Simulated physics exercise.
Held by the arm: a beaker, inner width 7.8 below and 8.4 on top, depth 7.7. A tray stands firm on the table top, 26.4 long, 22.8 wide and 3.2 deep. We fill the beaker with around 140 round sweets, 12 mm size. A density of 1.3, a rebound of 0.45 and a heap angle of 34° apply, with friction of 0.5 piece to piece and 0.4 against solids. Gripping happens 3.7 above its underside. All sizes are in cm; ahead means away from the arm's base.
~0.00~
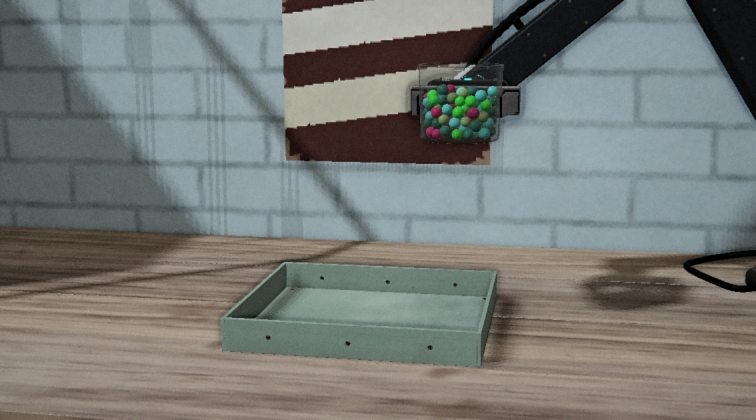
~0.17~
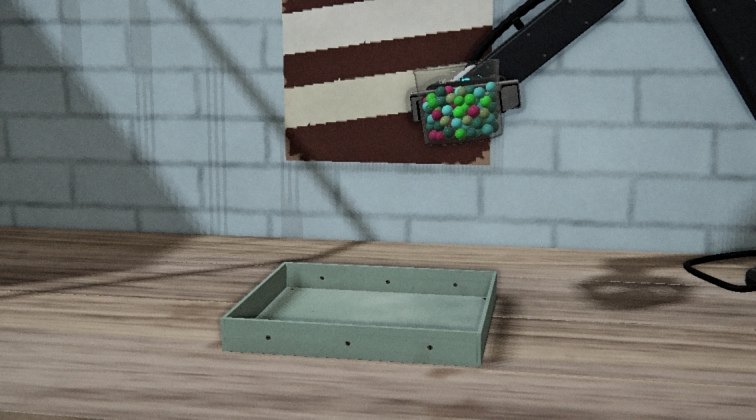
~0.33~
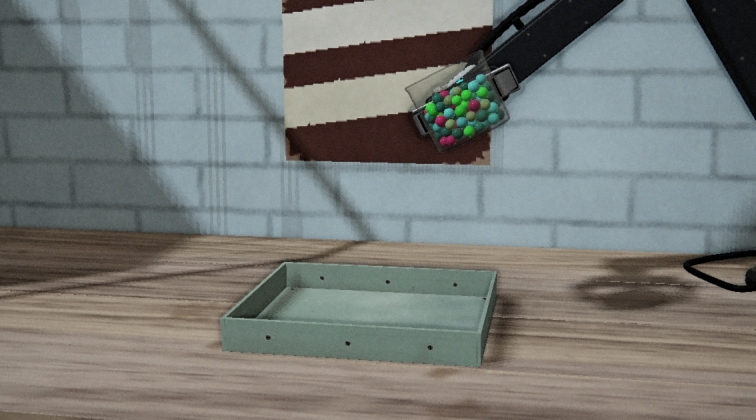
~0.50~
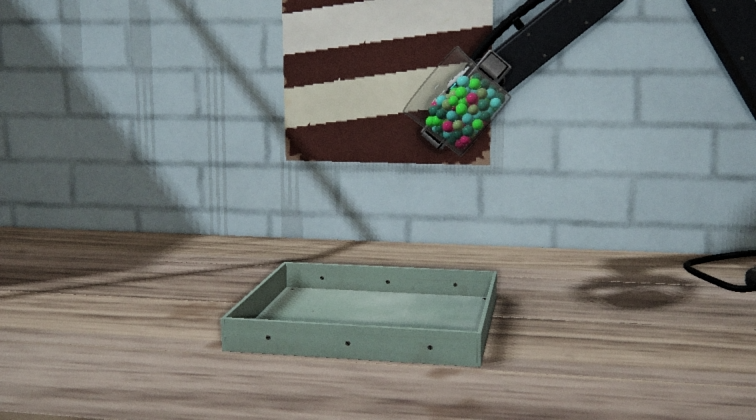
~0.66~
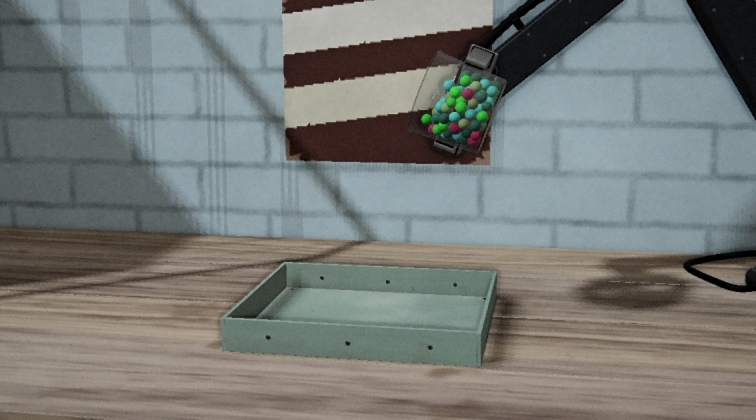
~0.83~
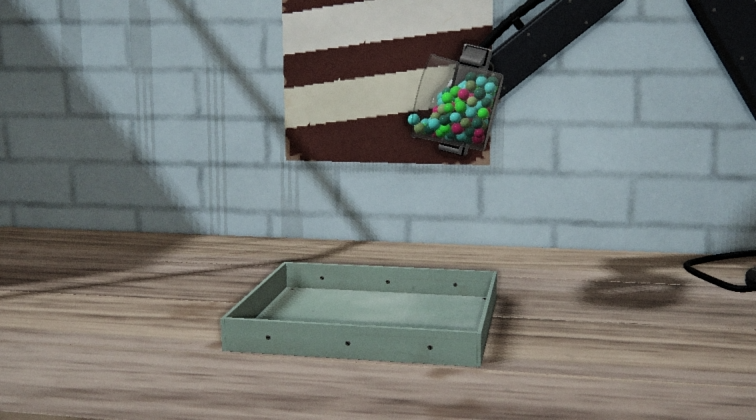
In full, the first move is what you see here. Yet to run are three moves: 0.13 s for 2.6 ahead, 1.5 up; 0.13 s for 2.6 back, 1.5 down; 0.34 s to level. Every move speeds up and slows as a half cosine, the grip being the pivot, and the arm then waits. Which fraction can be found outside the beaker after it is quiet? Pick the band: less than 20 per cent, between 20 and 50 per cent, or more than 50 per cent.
The share is between 20 and 50 per cent.
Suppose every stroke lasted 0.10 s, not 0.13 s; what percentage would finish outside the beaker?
Estimate for that case: 40 %.
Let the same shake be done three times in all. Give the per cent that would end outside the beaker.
About 55 per cent in that case.
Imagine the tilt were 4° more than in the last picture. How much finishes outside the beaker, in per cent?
It would be near 30 per cent.
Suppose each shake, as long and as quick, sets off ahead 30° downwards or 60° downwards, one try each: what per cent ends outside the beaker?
It comes to around 15 per cent on the first try and around 5 per cent on the second.
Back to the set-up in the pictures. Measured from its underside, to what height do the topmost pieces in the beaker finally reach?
Some 5.0 cm.
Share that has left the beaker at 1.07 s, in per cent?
By then near 10 % is out.
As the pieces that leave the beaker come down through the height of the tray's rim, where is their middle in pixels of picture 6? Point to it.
Look at roughly (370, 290) in the last picture.
After 1.07 s, tilted 77° forward, highest piece 26 above the table; 130 in the beaker, 12 in flight or on a rim.
After 1.31 s, tilted 21° forward, highest piece 28 above the table; 107 in the beaker, 32 in the tray, 3 in flight or on a rim.
After 1.63 s, level, highest piece 26 above the table; 105 in the beaker, 36 in the tray, 1 in flight or on a rim.
After 2.68 s, level, highest piece 26 above the table; 105 in the beaker, 37 in the tray.
In the end, 105 in the beaker, 37 in the tray. That is 26 % outside the beaker.
